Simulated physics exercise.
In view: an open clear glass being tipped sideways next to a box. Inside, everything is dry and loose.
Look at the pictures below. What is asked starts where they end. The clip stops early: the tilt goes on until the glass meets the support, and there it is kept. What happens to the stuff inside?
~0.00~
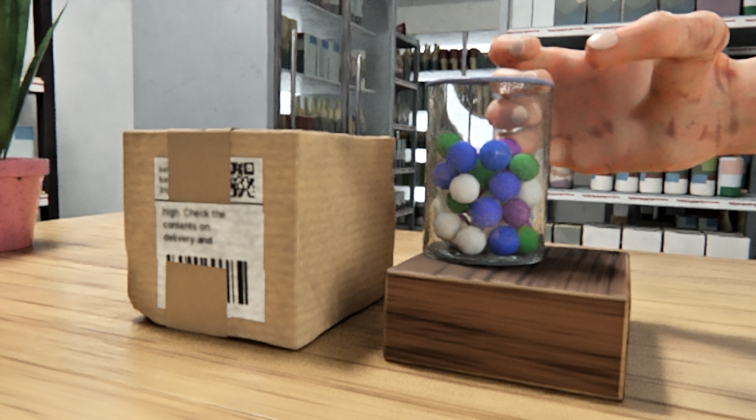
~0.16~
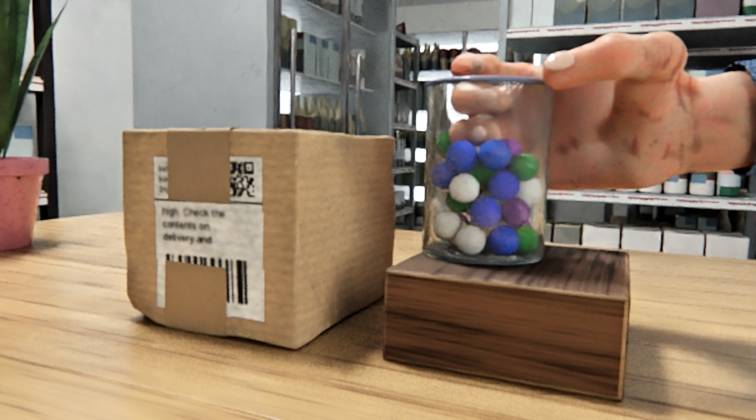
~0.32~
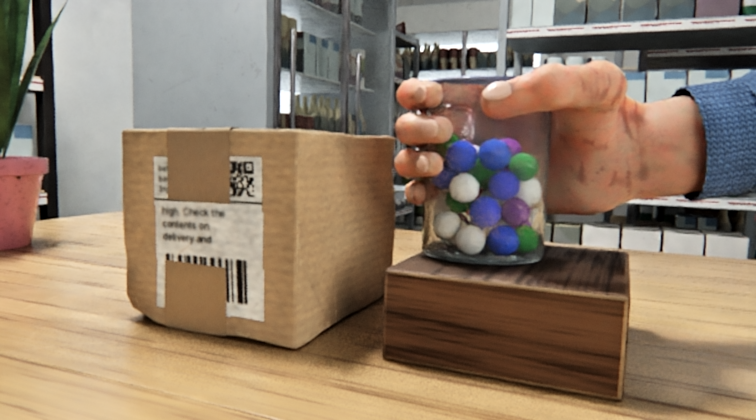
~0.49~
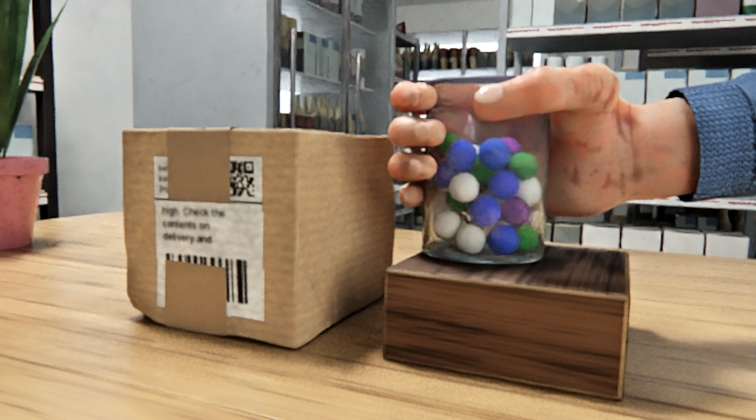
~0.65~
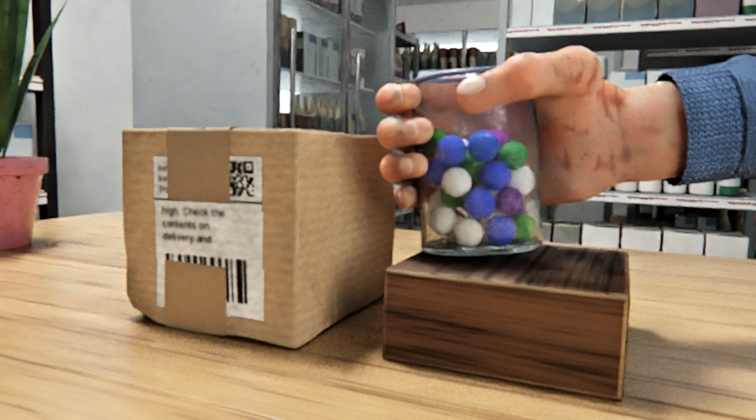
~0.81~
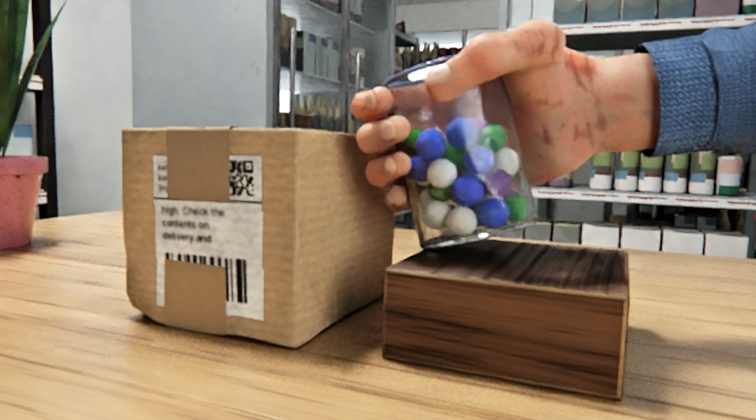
Chances are the angle is not steep enough to lose any.
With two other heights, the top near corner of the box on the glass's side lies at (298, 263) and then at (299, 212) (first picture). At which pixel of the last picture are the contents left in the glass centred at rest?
Centre at rest, last picture: Try 1 about (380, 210); try 2 about (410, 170).
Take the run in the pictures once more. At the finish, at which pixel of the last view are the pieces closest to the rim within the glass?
They end up at roughly pixel (419, 135) in the last picture.
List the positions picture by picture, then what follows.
Glass at (486, 170), two thirds full of glass marbles; box at (273, 220), reaching most of the way up the glass, in the first frame.
Glass at (485, 169), upright; rim at (432, 87); top of the contents at (507, 156), in the second frame.
Glass at (485, 169), upright; rim at (432, 87); box at (273, 219), in the third frame.
Glass at (485, 169), upright; rim at (432, 86); top of the contents at (507, 156), in the fourth frame.
Glass at (476, 163), leaning 6°; rim at (416, 87); box at (273, 219), in the fifth frame.
Glass at (459, 153), leaning 16°; rim at (388, 92); box at (272, 218), reaching most of the way up the glass, in the sixth frame.
Around 0.98 s, the glass leans 27°; everything is still inside.
Around 1.16 s, the glass rests on the box at 33°; everything is still inside.
Finally (1.6 s), the glass rests on the box at 33°; everything is still inside.
